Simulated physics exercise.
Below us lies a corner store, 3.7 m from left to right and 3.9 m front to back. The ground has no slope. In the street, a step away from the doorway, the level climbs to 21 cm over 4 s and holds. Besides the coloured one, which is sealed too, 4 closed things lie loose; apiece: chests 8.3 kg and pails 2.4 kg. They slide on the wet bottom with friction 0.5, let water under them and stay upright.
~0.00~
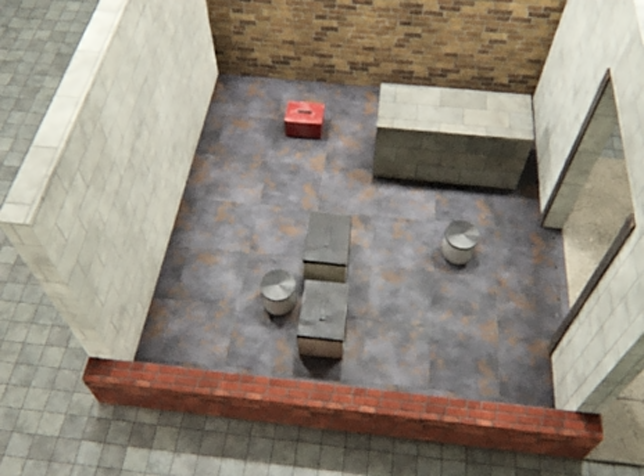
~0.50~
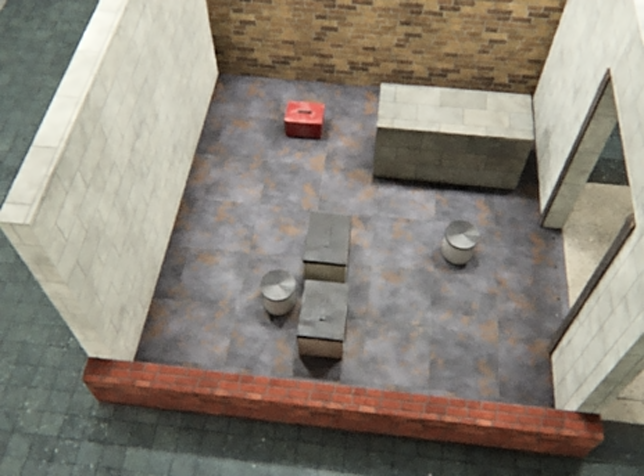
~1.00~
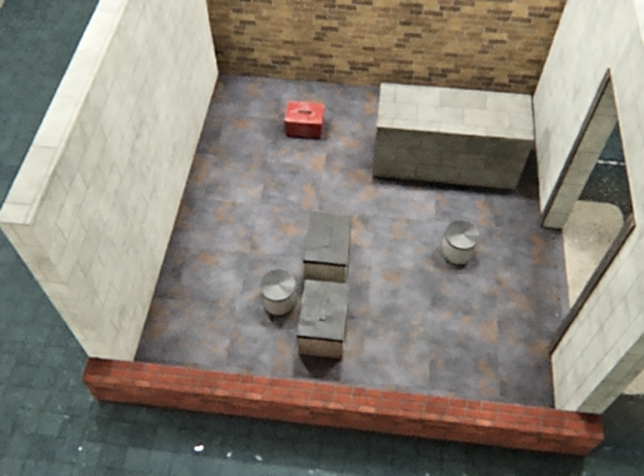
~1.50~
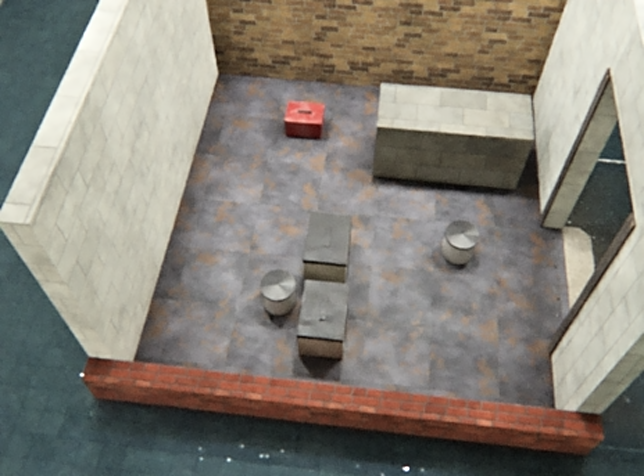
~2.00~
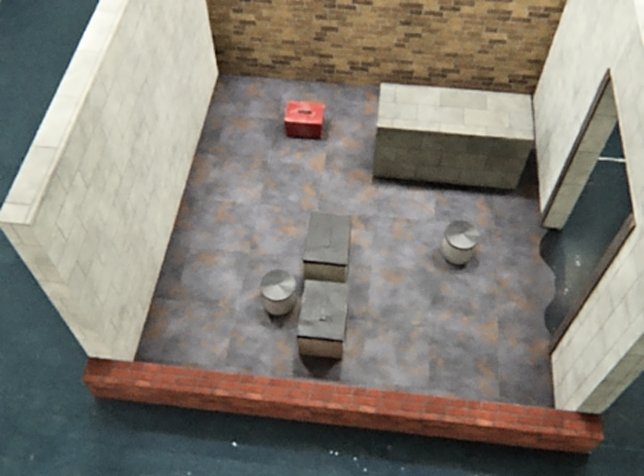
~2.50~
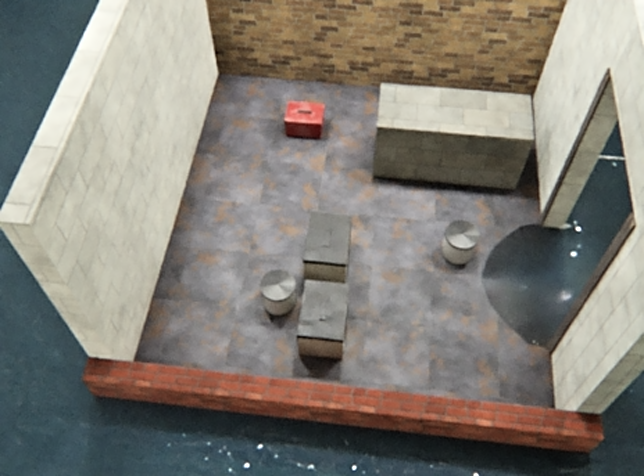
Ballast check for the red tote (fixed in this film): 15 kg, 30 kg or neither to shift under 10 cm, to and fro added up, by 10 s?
For it, the lower weight is enough.
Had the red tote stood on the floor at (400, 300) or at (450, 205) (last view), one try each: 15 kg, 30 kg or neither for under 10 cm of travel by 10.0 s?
In turn: Only the larger holds; either load holds.
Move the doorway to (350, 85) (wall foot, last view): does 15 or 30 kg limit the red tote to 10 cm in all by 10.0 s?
Then only the larger load is enough.
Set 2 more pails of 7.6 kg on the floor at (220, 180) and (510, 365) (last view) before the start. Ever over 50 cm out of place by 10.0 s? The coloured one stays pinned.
In turn: Over, short of it.
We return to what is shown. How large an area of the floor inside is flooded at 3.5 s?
Some 2.5 m2.
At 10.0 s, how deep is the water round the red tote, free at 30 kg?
Roughly 9 cm.
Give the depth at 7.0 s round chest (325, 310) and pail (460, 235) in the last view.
Roughly 14 and 5 cm.
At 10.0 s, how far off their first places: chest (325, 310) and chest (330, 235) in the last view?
In that order: 80 cm, 150 cm.
After 3.5 s the red tote would be 0 cm from its start with 15 kg and 0 cm from its start with 30 kg; 0 cm of water round it then.
After 4.5 s the red tote would be 0 cm from its start with 15 kg and 0 cm from its start with 30 kg; 0 cm of water round it then.
After 7.0 s the red tote would be 0 cm from its start with 15 kg and 0 cm from its start with 30 kg; 2 cm of water round it then.
After 10.0 s the red tote would be 0 cm from its start with 15 kg and 0 cm from its start with 30 kg; 9 cm of water round it then.
